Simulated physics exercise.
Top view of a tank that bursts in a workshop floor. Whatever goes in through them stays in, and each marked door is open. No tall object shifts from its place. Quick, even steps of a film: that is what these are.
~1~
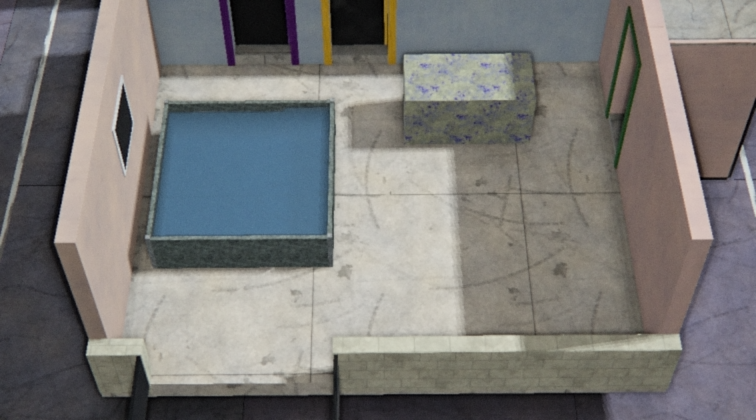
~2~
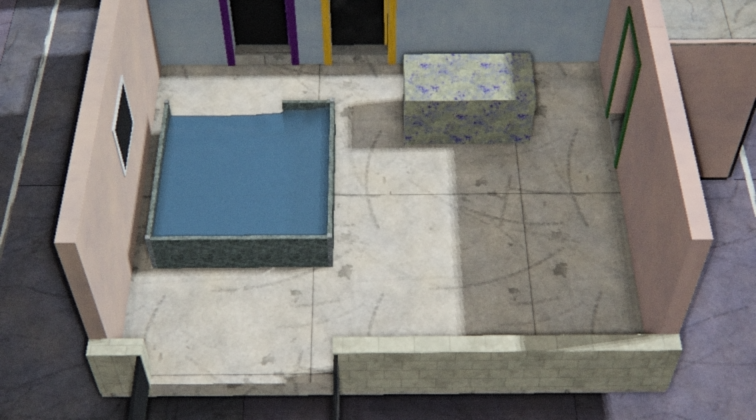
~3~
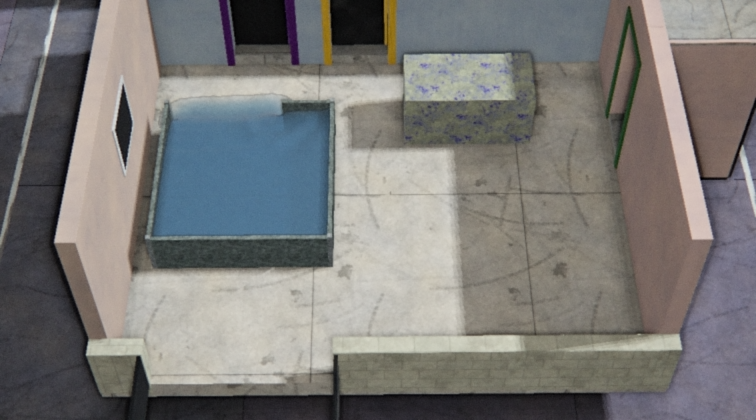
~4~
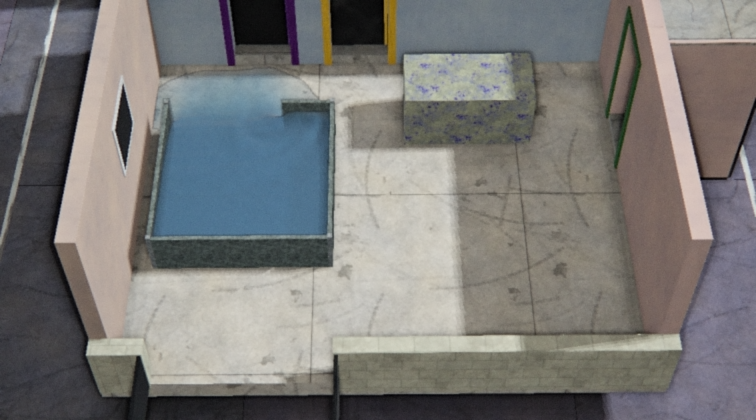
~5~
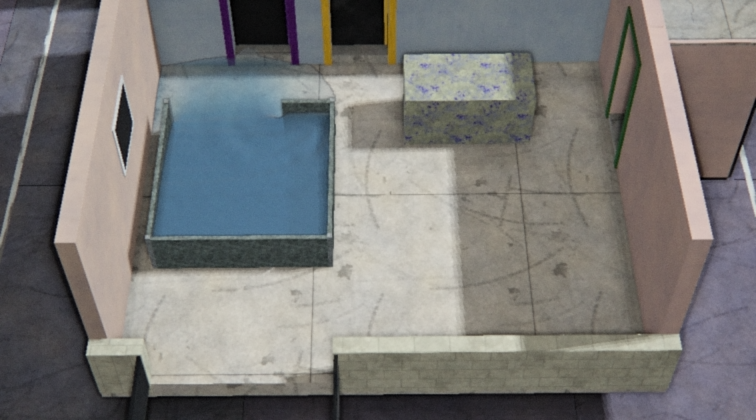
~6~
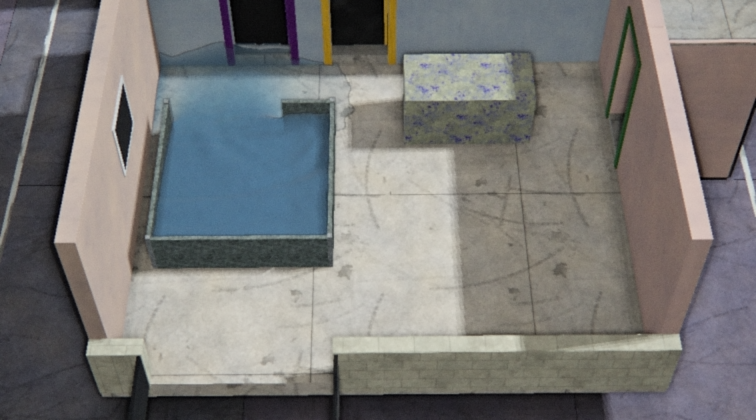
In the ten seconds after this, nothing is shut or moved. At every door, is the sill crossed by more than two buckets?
The green door will allow in no excess, the yellow door will allow in no excess, the purple door will allow in an excess.
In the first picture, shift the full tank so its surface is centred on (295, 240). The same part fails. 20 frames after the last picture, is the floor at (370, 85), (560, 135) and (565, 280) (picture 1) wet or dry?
My reading is hit by the flood first, missed by the flood next and missed by the flood last.
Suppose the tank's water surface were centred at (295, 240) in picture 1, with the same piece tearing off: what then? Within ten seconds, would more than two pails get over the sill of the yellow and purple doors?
Briefly, the yellow door tops that amount and the purple door tops that amount.
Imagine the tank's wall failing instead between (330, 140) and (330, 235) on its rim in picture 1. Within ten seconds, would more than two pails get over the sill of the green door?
Note: Green overshoots.
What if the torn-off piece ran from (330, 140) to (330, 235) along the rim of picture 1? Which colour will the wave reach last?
Answer: The purple door.
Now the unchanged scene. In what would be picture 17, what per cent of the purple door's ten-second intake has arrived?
Close to 55 percent.
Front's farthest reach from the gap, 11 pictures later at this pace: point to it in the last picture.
The farthest wet spot is near (511, 62).
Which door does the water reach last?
Answer: The door marked green.
A moment on, water covers 15 % of the floor; the green door not reached, the yellow door wet at the sill, nothing in, the purple door over two buckets in.
Next, water covers 25 % of the floor; the green door not reached, the yellow door wet at the sill, nothing in, the purple door far over two buckets in.
Then, water covers 40 % of the floor; the green door not reached, the yellow door wet at the sill, nothing in, the purple door far over two buckets in.
Later, water covers 90 % of the floor; the green door wet at the sill, nothing in, the yellow door wet at the sill, nothing in, the purple door far over two buckets in.
In the end, water covers 95 % of the floor; the green door wet at the sill, nothing in, the yellow door wet at the sill, nothing in, the purple door far over two buckets in.
